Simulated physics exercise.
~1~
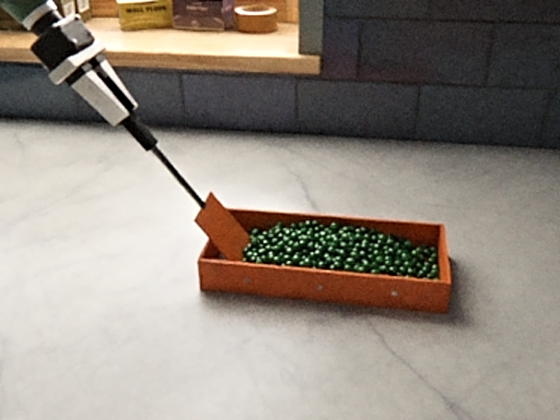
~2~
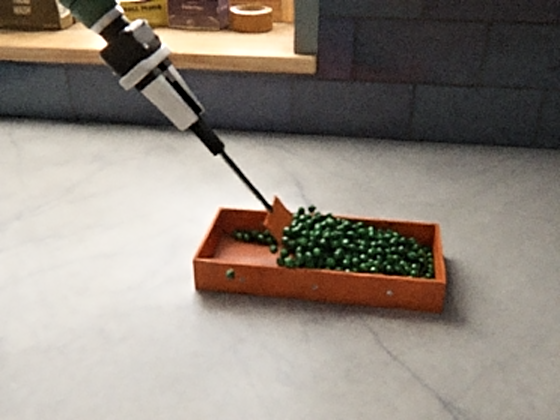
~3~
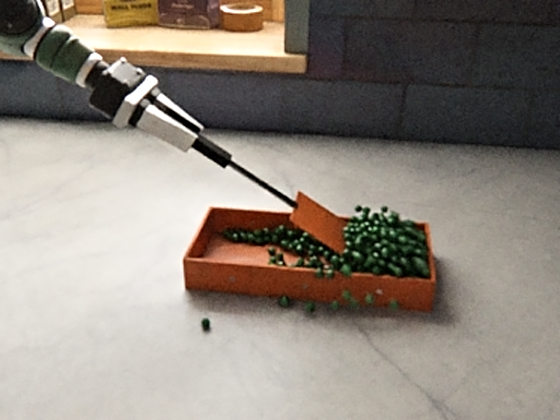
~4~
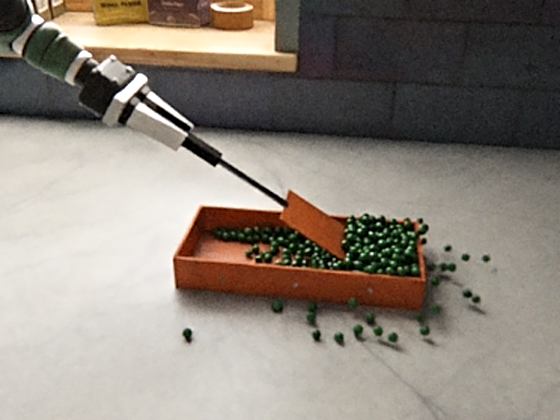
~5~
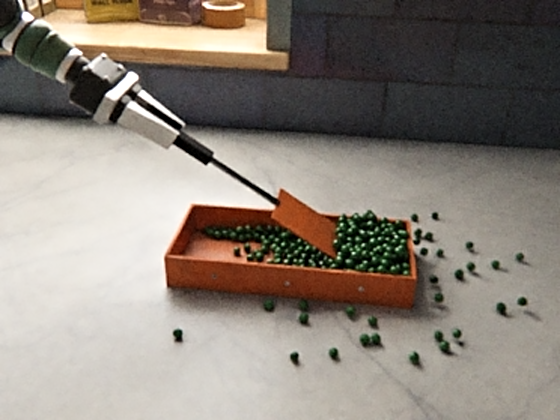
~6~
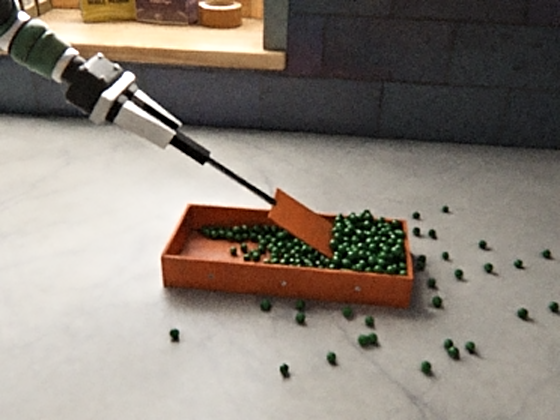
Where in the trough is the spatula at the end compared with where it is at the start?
At the start the spatula is at the left end of the trough, and by the end it is farther right, a little past the middle and against the heaped beads.
A spatula held by a robot arm pushes dark green beads rightward through an orange trough on a grey table top, tilting as it goes, then stops past the middle as some beads spill over and scatter, leaving most still in the trough.
